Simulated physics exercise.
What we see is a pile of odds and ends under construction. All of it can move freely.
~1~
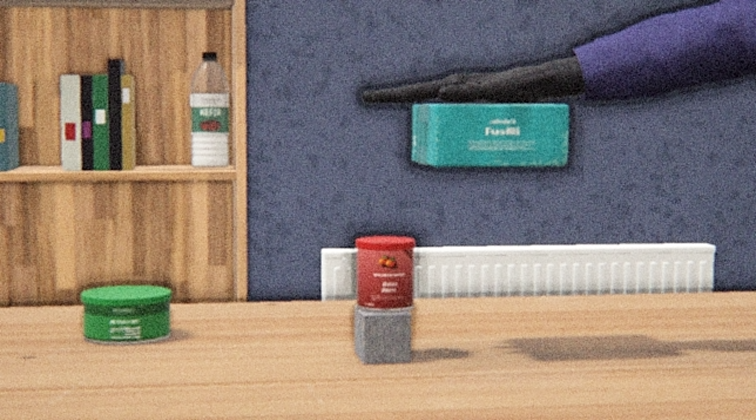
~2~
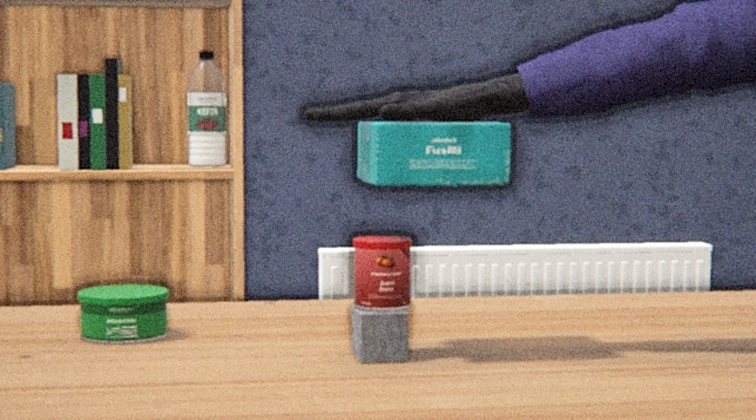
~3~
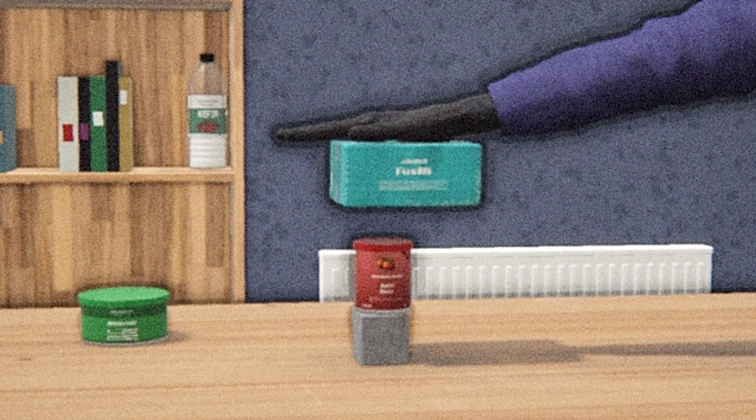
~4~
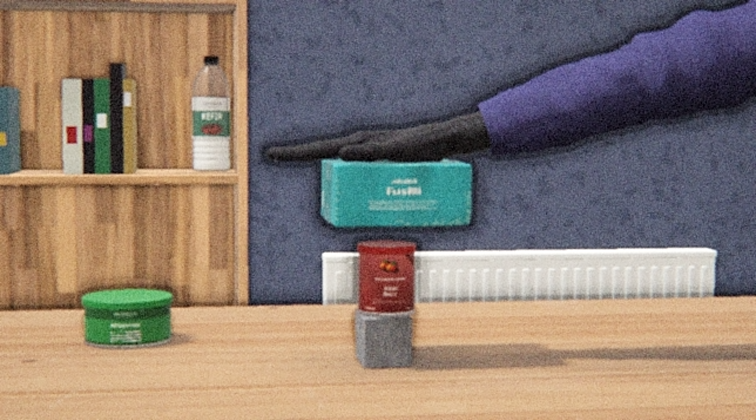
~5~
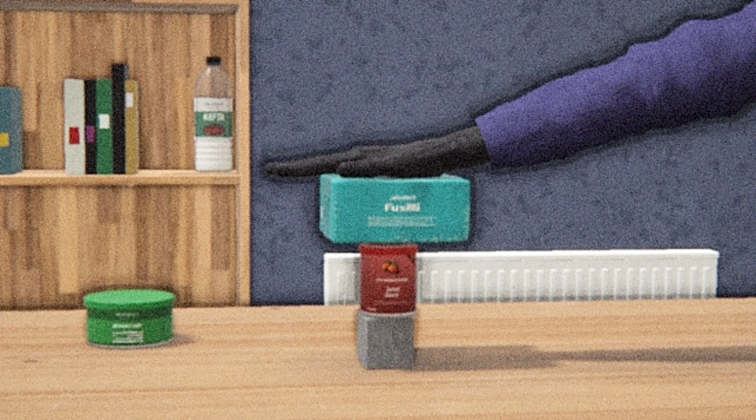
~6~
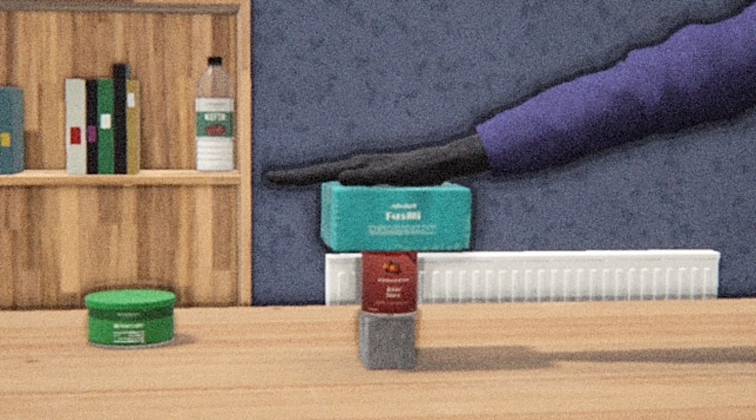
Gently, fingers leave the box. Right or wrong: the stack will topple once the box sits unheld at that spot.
Wrong.
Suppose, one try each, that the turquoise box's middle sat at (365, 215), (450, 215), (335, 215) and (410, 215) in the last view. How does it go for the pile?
Try 1: Stable. Try 2: Falls over. Try 3: Falls over. Try 4: Stable.
Then, 0.20 s after the last picture, nothing has stirred.
Then, 0.60 s after the last picture, turquoise box resting near (393, 216).
At rest, all 4 in place. Seen from the same camera at the end, turquoise box near (393, 216). The pile stays up.
